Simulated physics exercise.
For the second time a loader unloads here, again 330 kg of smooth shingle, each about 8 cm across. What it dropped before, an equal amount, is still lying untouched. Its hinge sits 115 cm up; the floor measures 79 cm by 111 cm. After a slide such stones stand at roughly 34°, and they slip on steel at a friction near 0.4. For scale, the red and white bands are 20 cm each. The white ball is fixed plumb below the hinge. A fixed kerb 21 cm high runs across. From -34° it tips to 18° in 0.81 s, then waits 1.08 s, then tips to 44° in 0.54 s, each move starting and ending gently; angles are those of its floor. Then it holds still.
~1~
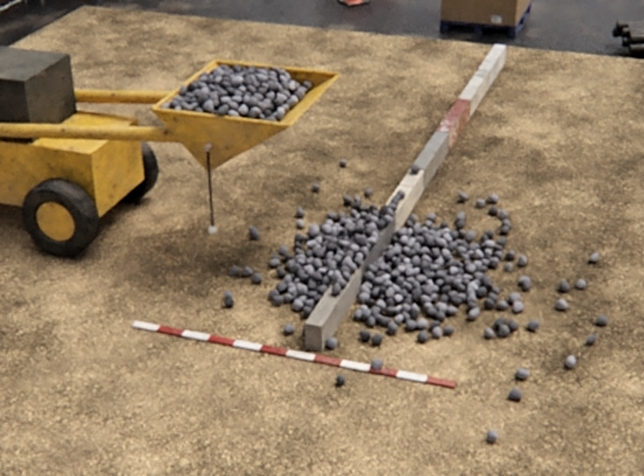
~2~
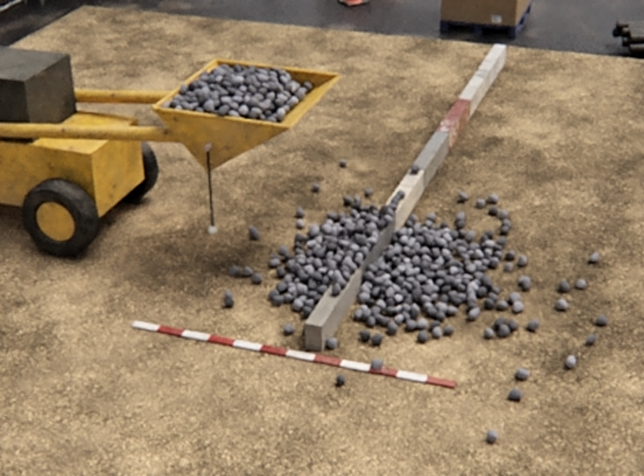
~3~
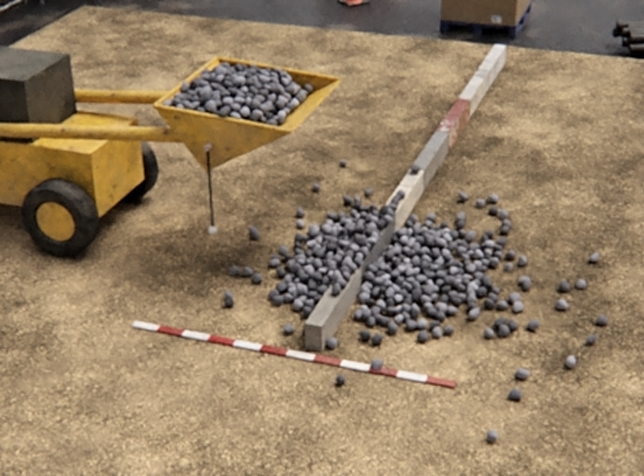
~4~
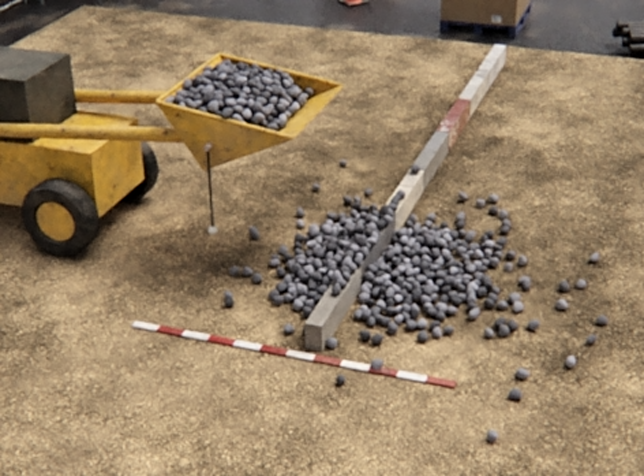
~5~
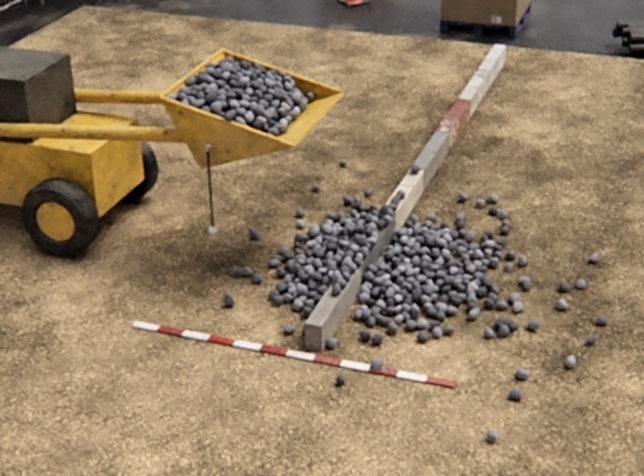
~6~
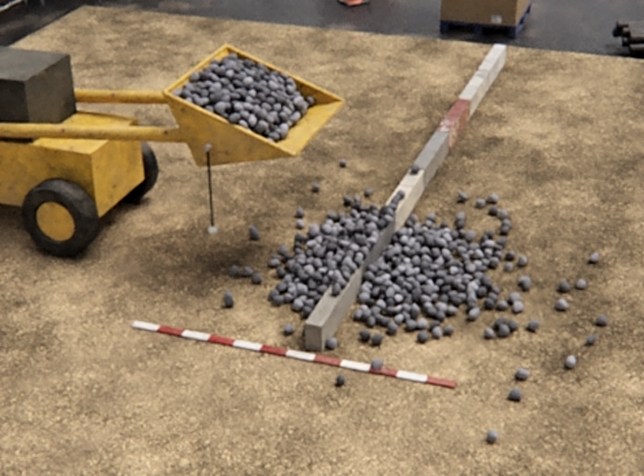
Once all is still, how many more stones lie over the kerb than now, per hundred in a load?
About 34 per cent.
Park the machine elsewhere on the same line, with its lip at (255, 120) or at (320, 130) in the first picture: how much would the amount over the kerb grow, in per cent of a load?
About 5 and 75 per cent.
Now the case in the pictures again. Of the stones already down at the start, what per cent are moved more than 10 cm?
About 10 per cent.
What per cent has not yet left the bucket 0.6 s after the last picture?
It holds some 95 per cent.
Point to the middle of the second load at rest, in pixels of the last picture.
Around (345, 250).
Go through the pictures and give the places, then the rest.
The bucket is at -34°, its lip at (289, 126); the top of the load is at (243, 79). The earlier load is highest near (369, 233), 29 cm above ground level, 51 % on this side of the kerb, 49 % over the kerb, in the first frame.
Lip at (289, 127), floor tilted -33°, highest stones at (239, 78), in the second frame.
Lip at (291, 132), floor tilted -30°, highest stones at (235, 78), in the third frame.
The bucket is at -26°, its lip at (293, 138); the top of the load is at (228, 76), in the fourth frame.
Lip at (294, 146), floor tilted -20°, highest stones at (220, 73), in the fifth frame.
The bucket is at -14°, its lip at (295, 155); the top of the load is at (220, 66), in the sixth frame.
Then, 0.3 s after the last picture the floor is at 10°; in per cent of one load, 100 in the bucket, 51 on this side of the kerb, 49 over the kerb; the foremost stones are at (590, 302).
Then, 0.6 s after the last picture the floor is at 18°; in per cent of one load, 95 in the bucket, 56 on this side of the kerb, 49 over the kerb; the foremost stones are at (590, 302).
Then, 2.5 s after the last picture the floor is at 44°; in per cent of one load, 0 in the bucket, 117 on this side of the kerb, 83 over the kerb; the foremost stones are at (590, 302).
Then, 5.1 s after the last picture the floor is at 44°; in per cent of one load, 0 in the bucket, 117 on this side of the kerb, 83 over the kerb; the foremost stones are at (590, 302). Net gain over the kerb, 34.
